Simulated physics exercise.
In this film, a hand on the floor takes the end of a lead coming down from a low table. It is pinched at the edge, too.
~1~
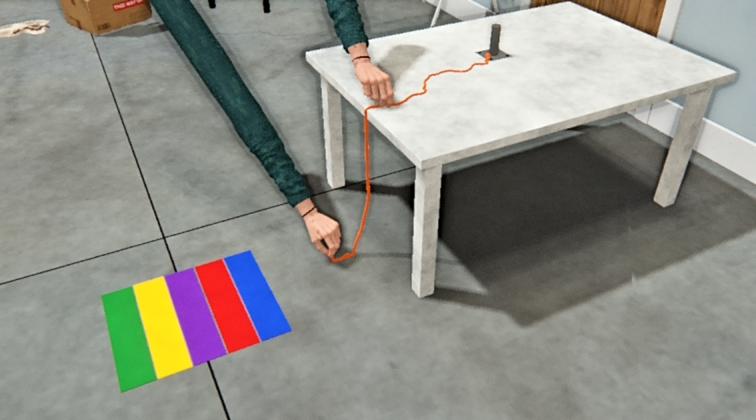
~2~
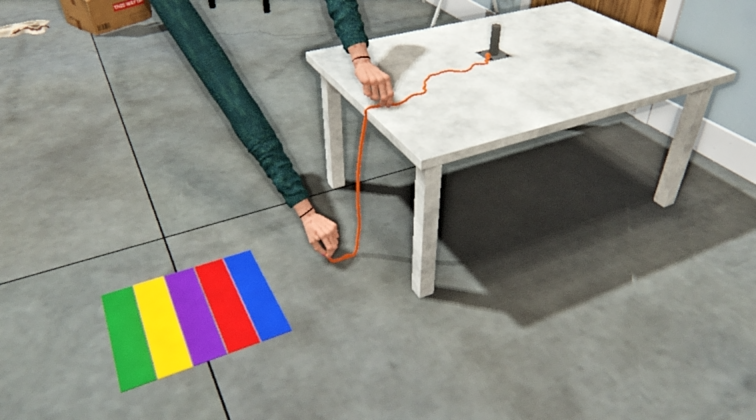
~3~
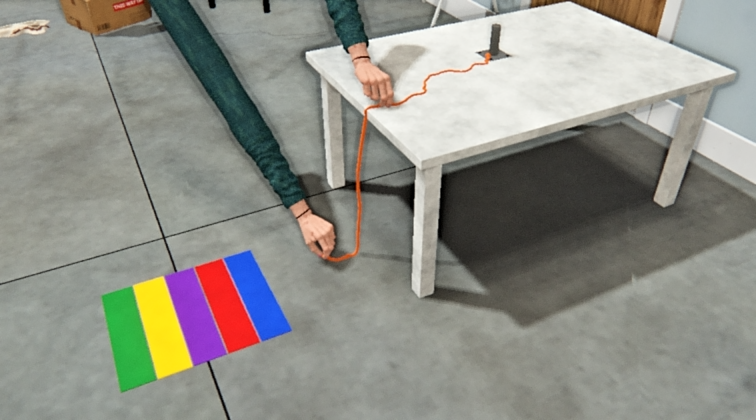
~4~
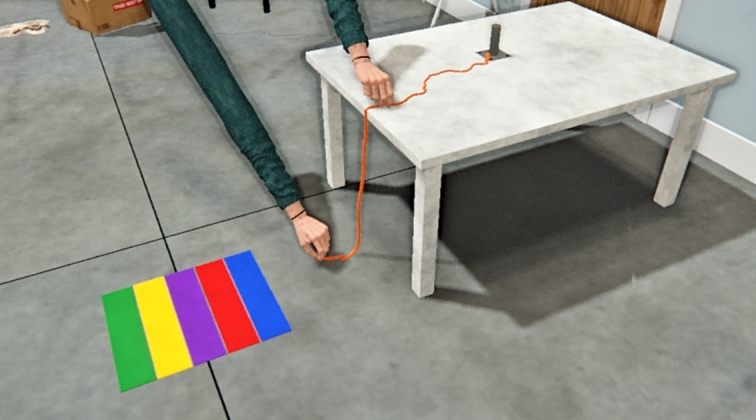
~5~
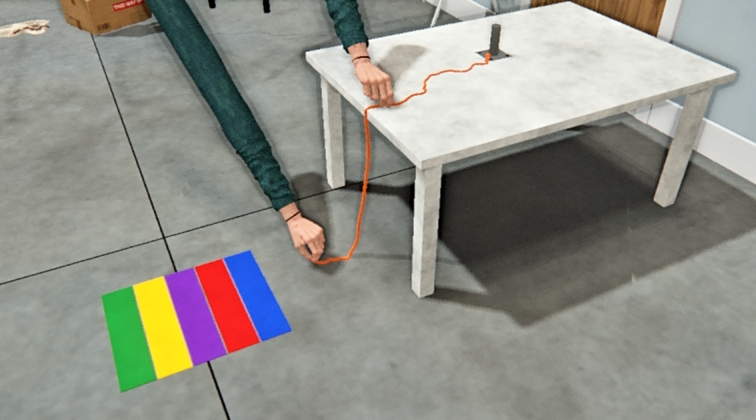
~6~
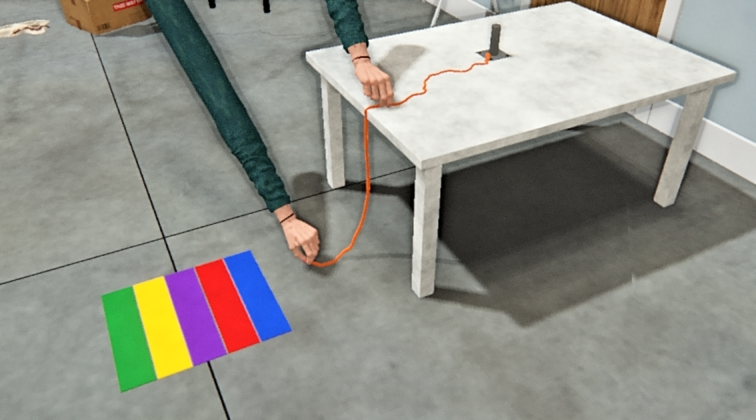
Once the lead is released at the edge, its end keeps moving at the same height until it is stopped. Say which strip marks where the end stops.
The purple strip marks it.
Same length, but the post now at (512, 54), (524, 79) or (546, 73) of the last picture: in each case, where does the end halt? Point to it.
Roughly (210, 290), (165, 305) and (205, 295).
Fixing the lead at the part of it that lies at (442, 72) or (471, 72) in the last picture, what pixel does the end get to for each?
First try near (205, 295), second near (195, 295).
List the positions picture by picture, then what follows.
The first frame shows end (329, 254); blue (269, 319); red (238, 330); purple (204, 342); yellow (170, 354); green (134, 367).
The second frame shows end (327, 255); lead through (479, 64) (432, 75) (407, 99) (363, 132) (358, 194) (357, 245).
The third frame shows end (323, 256).
The fourth frame shows end (318, 257); lead through (479, 64) (432, 75) (407, 99) (366, 131) (360, 194) (358, 245).
The fifth frame shows end (313, 259).
The sixth frame shows end (307, 261); lead through (479, 64) (432, 75) (407, 99) (366, 131) (368, 192) (352, 246).
Soon after, end near (242, 282); over blue.
After that, end near (206, 294); over red.
At the stop, end near (185, 300); over purple. Over purple.
